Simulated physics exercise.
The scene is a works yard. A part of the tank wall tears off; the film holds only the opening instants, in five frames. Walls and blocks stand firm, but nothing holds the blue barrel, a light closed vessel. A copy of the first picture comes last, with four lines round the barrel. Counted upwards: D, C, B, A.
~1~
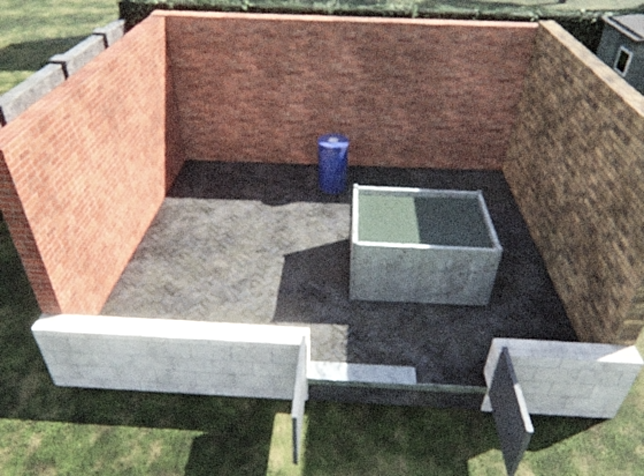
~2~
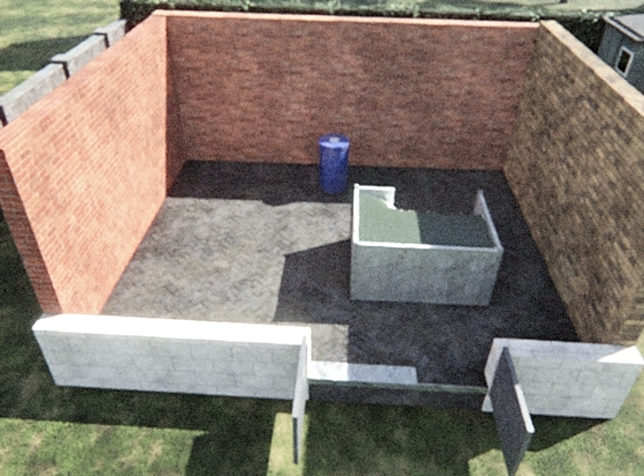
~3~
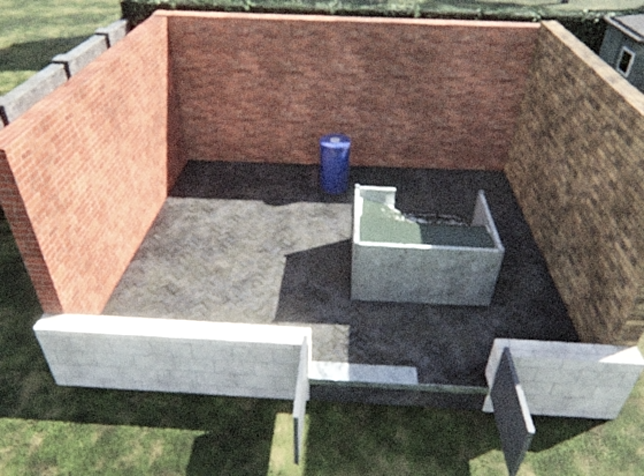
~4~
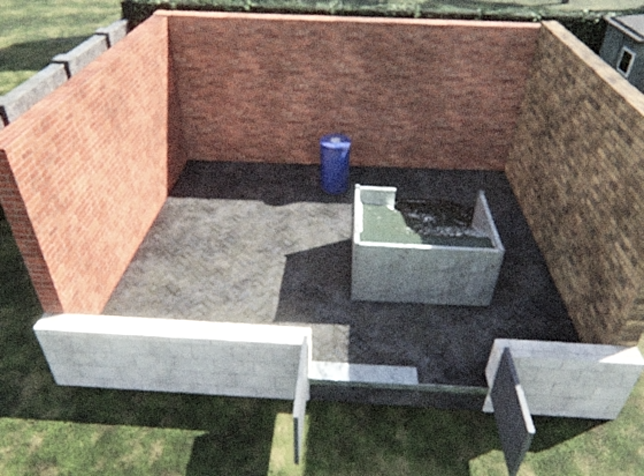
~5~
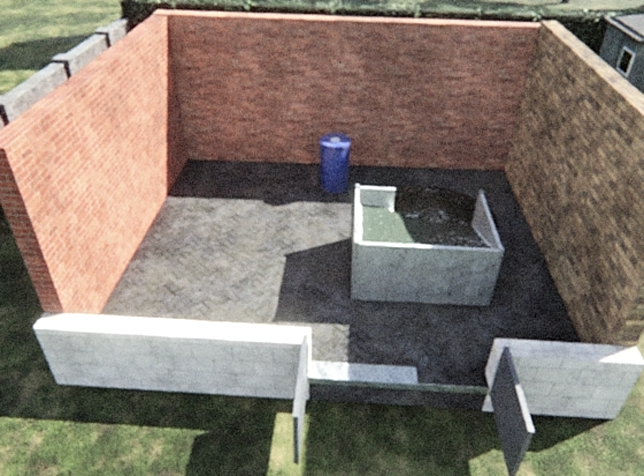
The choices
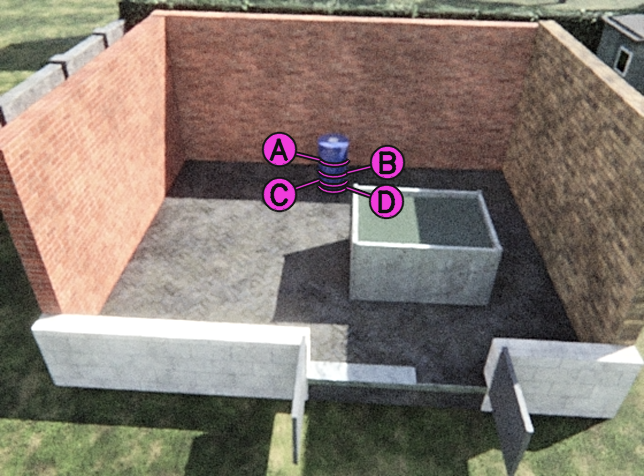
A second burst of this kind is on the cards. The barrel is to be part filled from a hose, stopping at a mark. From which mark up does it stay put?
The limit is B.
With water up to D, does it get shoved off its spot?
Yes.
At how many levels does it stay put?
Two.
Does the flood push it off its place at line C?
Yes, it does.
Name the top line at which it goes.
Here it is line C.
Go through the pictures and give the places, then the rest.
Lid of the blue barrel at (334, 140); tank full, its middle at (421, 221); open gate at (400, 336).
Water covers 2 % of the ground, mostly out of sight from here.
Water covers 4 % of the ground, mostly out of sight from here.
Water covers 7 % of the ground, mostly out of sight from here.
Lid of the blue barrel at (336, 140); water covers 11 % of the ground, mostly out of sight from here.
On the marked copy, A at (333, 165); B at (332, 176); C at (332, 185); D at (332, 192); from the bottom up D, C, B, A.
With A, it does not move.
With B, it does not move.
With C, it is pushed about its own width away.
With D, it is pushed about twice its own width away.
